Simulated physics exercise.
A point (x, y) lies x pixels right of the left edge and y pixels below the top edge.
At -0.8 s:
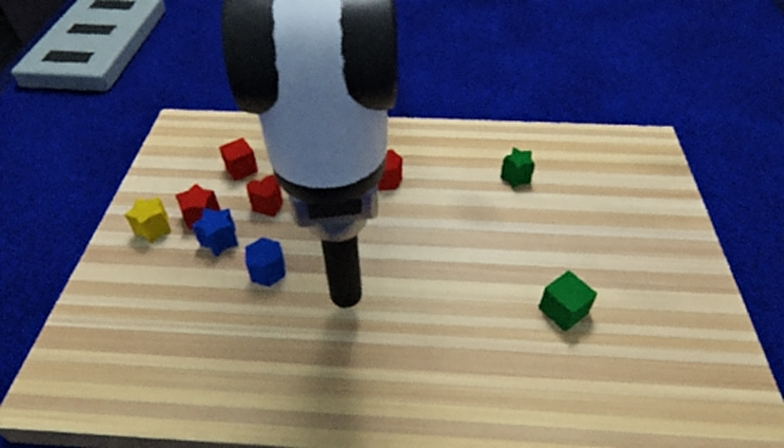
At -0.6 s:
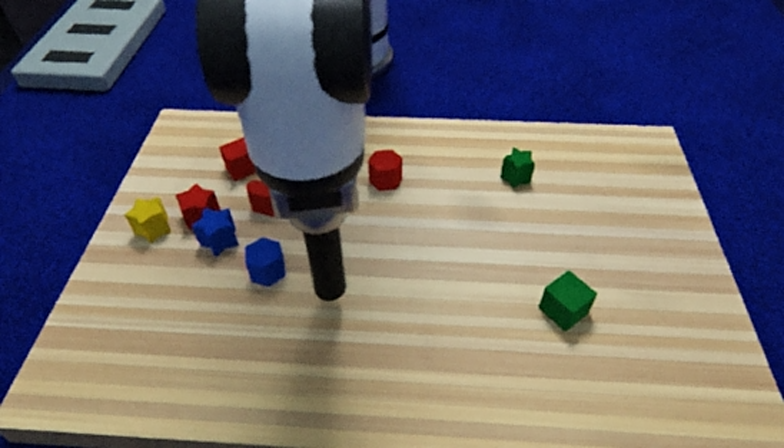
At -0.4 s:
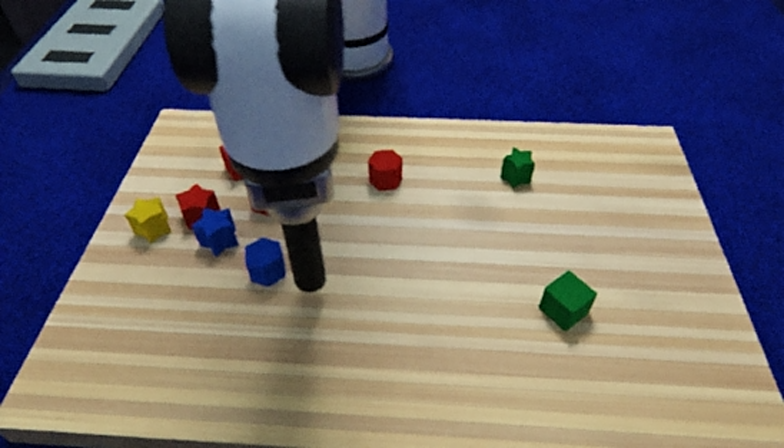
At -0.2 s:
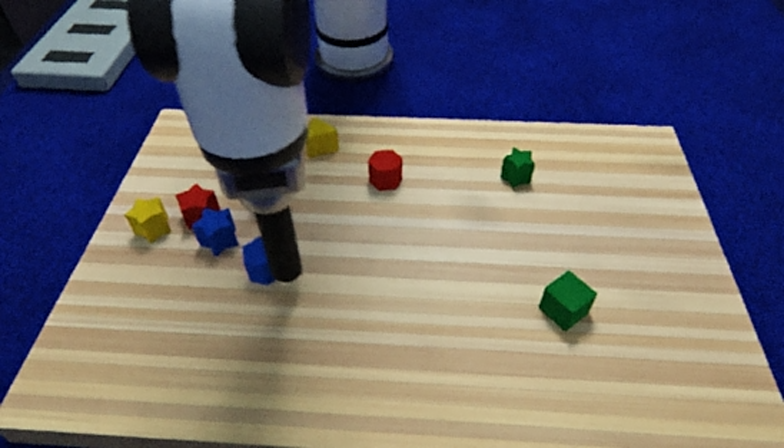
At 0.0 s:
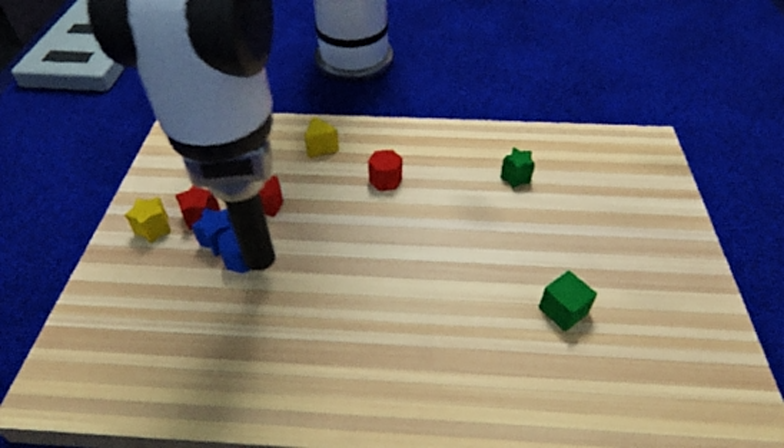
A robot arm with a dark peg moved left across a striped wooden board scattered with small coloured blocks, reached the blue hexagon and pushed it left up against the blue star.
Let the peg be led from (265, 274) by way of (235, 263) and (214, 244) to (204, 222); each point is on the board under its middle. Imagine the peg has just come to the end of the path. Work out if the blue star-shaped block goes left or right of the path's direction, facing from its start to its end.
That block drifts left.
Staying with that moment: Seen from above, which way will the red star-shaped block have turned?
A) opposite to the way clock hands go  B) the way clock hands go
B (the way clock hands go)
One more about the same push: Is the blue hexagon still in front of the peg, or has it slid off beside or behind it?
At the end of the path, the peg is still pushing the blue hexagon ahead of it.
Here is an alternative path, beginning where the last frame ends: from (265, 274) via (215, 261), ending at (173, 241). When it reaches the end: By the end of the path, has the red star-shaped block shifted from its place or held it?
It is moved from its place.
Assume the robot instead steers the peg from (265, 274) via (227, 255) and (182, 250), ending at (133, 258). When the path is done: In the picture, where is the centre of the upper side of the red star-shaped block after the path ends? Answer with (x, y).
I'd say the red star-shaped block ends with its top centre at (172, 169).
The first path, step by step. One third of the way, peg (229, 248); red star-shaped block (186, 187), turned 15° clockwise; blue star-shaped block (190, 209); blue hexagon (210, 224).
Two thirds of the way, peg (209, 230); yellow star-shaped block (134, 208); red star-shaped block (176, 173), turned 55° clockwise; blue star-shaped block (167, 195), turned 15° anticlockwise; blue hexagon (189, 208).
At the end, peg (199, 208); yellow star-shaped block (124, 207), turned 45° anticlockwise; red star-shaped block (169, 166), turned 115° clockwise; blue star-shaped block (147, 185), turned 40° anticlockwise; blue hexagon (175, 190), turned 15° anticlockwise.
